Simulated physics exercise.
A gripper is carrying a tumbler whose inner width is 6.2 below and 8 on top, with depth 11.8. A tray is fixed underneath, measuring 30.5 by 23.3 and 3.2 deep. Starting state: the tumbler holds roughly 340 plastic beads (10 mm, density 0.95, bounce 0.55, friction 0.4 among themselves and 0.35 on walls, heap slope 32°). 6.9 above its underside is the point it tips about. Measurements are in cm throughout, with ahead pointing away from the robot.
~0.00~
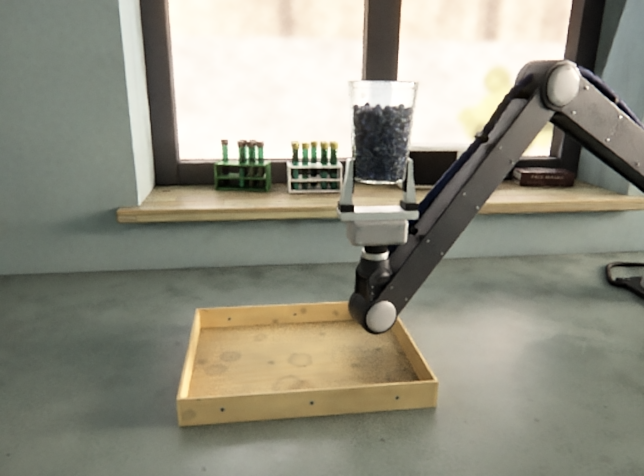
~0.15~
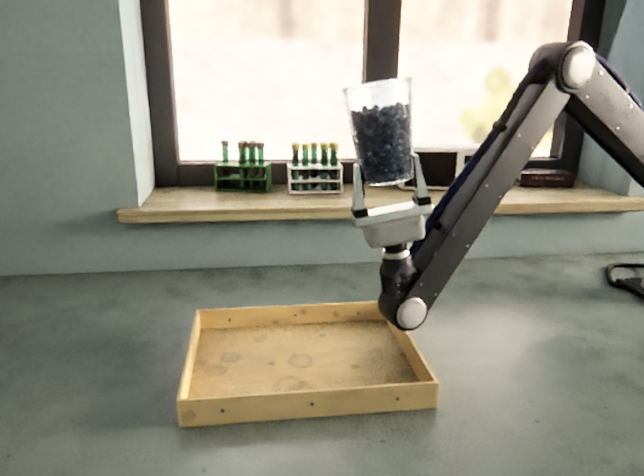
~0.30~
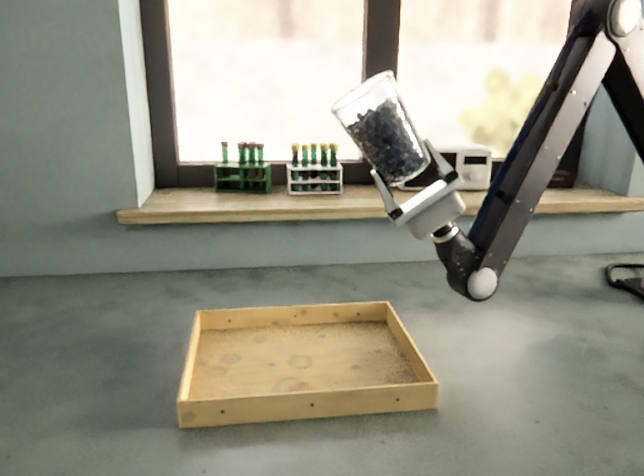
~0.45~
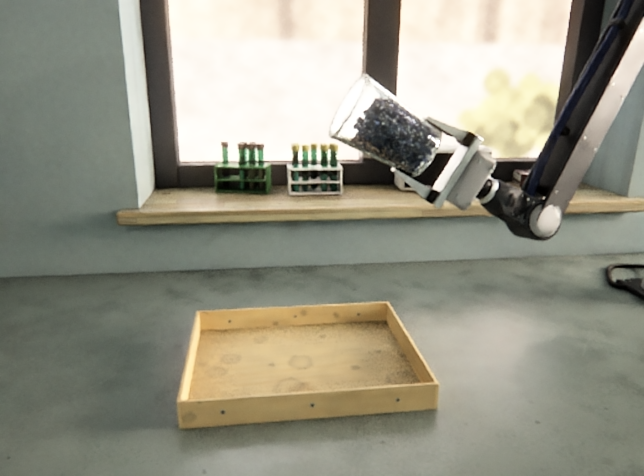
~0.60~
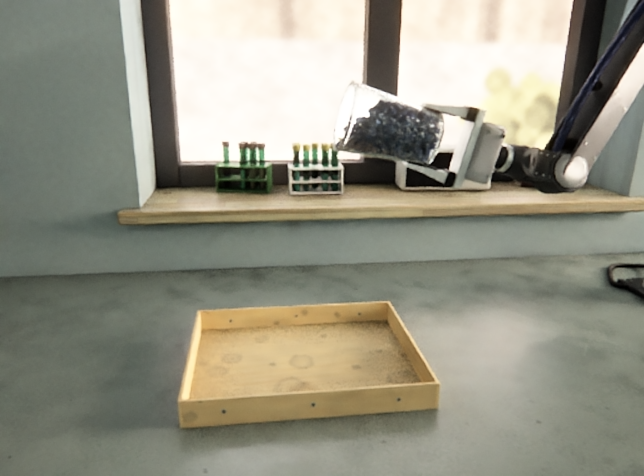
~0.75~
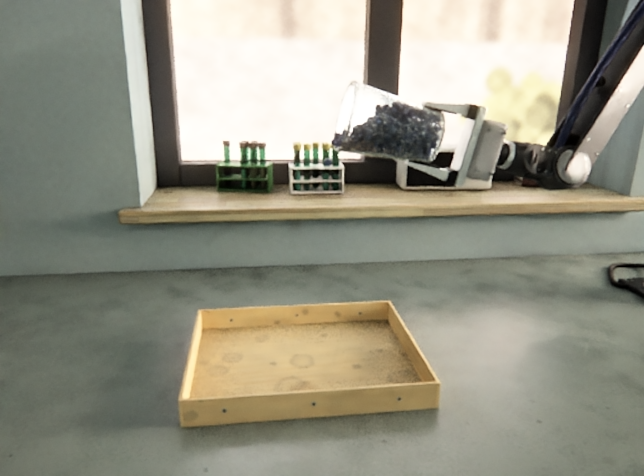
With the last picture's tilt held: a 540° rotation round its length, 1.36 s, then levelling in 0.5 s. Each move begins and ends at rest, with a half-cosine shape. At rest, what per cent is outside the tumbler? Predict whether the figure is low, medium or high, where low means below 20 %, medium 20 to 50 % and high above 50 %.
Medium.
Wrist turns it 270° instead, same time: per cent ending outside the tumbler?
Around 20 %.
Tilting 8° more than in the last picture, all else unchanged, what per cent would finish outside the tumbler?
60 per cent or so.
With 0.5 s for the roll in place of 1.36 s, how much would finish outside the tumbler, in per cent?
That would give near 10 in a hundred.
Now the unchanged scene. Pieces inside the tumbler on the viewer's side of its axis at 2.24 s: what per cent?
About 60 %.
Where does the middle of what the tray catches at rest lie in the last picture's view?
Near (273, 363).
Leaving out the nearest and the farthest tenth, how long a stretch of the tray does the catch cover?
Spread length: Close to 22 cm.
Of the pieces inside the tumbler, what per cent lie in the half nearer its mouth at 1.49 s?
I'd say about 40 %, give or take.
After 1.49 s, tipped 77°, highest piece 36 above the table; 300 in the tumbler, 17 in the tray, 23 in flight or on a rim.
After 2.24 s, tipped 65°, highest piece 35 above the table; 242 in the tumbler, 87 in the tray, 5 on the table or floor, 6 in flight or on a rim.
After 2.81 s, upright, highest piece 35 above the table; 240 in the tumbler, 93 in the tray, 6 on the table or floor, 1 in flight or on a rim.
After 3.51 s, upright, highest piece 35 above the table; 240 in the tumbler, 94 in the tray, 6 on the table or floor.
In the end, 240 in the tumbler, 94 in the tray, 6 on the table or floor. That is 29 % outside the tumbler.
